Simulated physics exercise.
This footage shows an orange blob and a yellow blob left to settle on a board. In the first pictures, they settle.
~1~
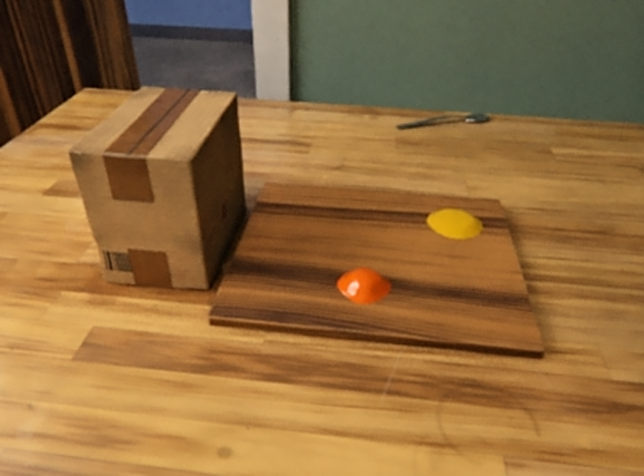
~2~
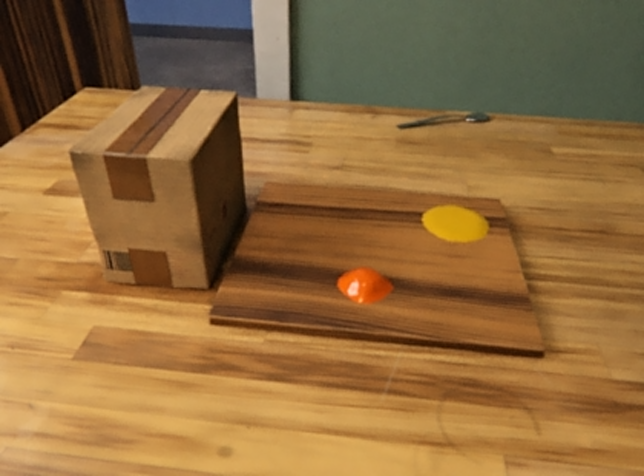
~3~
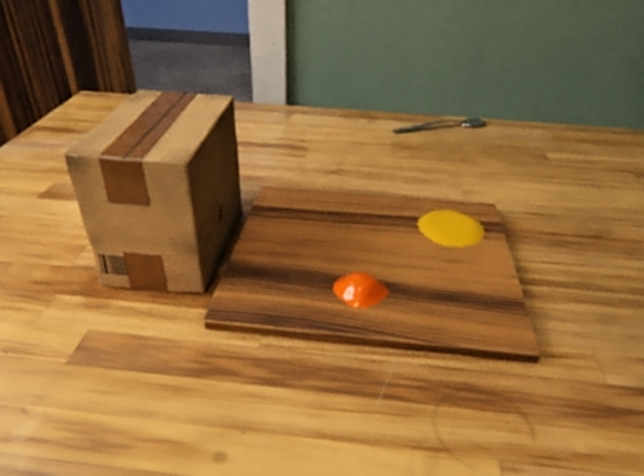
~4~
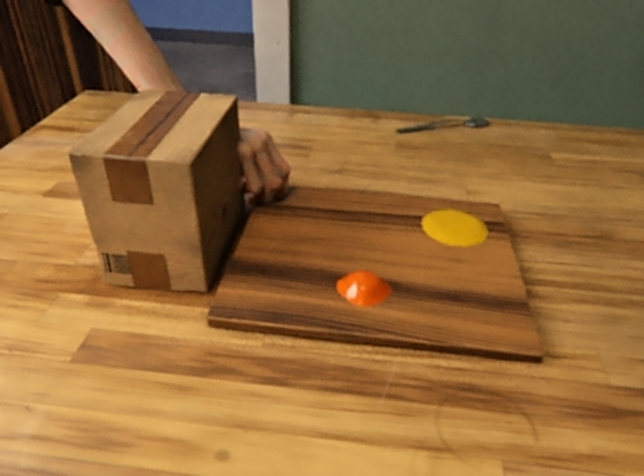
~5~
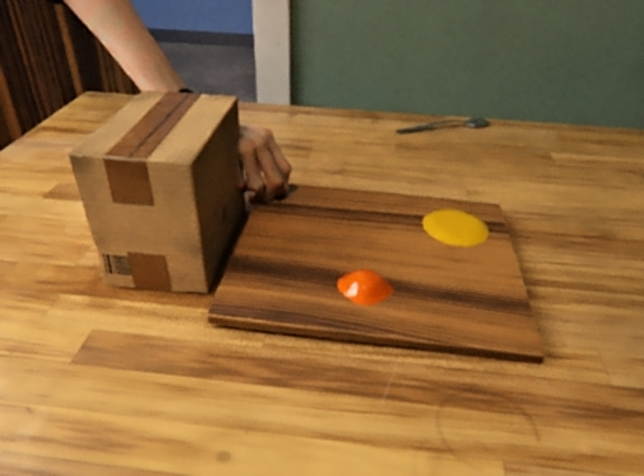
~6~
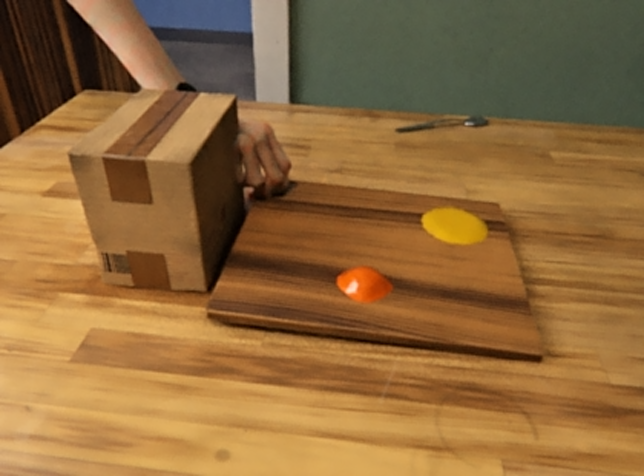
A hand reaches in from behind a cardboard box at the left of a striped wooden table, seen from slightly above in a room with a green wall. Right of the box lies a brown board with an orange mound near its front and a yellow blob at its back right, which flattens and widens a little early on. The view shifts very slightly, then the hand grips the board's far left corner and raises that end a touch.
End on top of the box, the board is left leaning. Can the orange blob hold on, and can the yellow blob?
Result: The orange blob holds on; the yellow blob trickles off.
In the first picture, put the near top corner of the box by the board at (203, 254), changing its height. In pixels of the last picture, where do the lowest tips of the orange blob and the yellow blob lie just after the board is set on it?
In the last picture, I'd say around (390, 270) for the first and around (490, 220) for the other.
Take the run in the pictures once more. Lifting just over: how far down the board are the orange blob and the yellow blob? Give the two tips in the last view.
Roughly (430, 233) and roughly (513, 231), in the order you asked.
Shortly, slope about 33°; the orange blob has not moved; the yellow blob is dripping off the low end.
Then, the orange blob has not moved; the yellow blob is dripping off the low end.
At the finish, slope about 33°; the orange blob has not moved; the yellow blob is dripping off the low end.
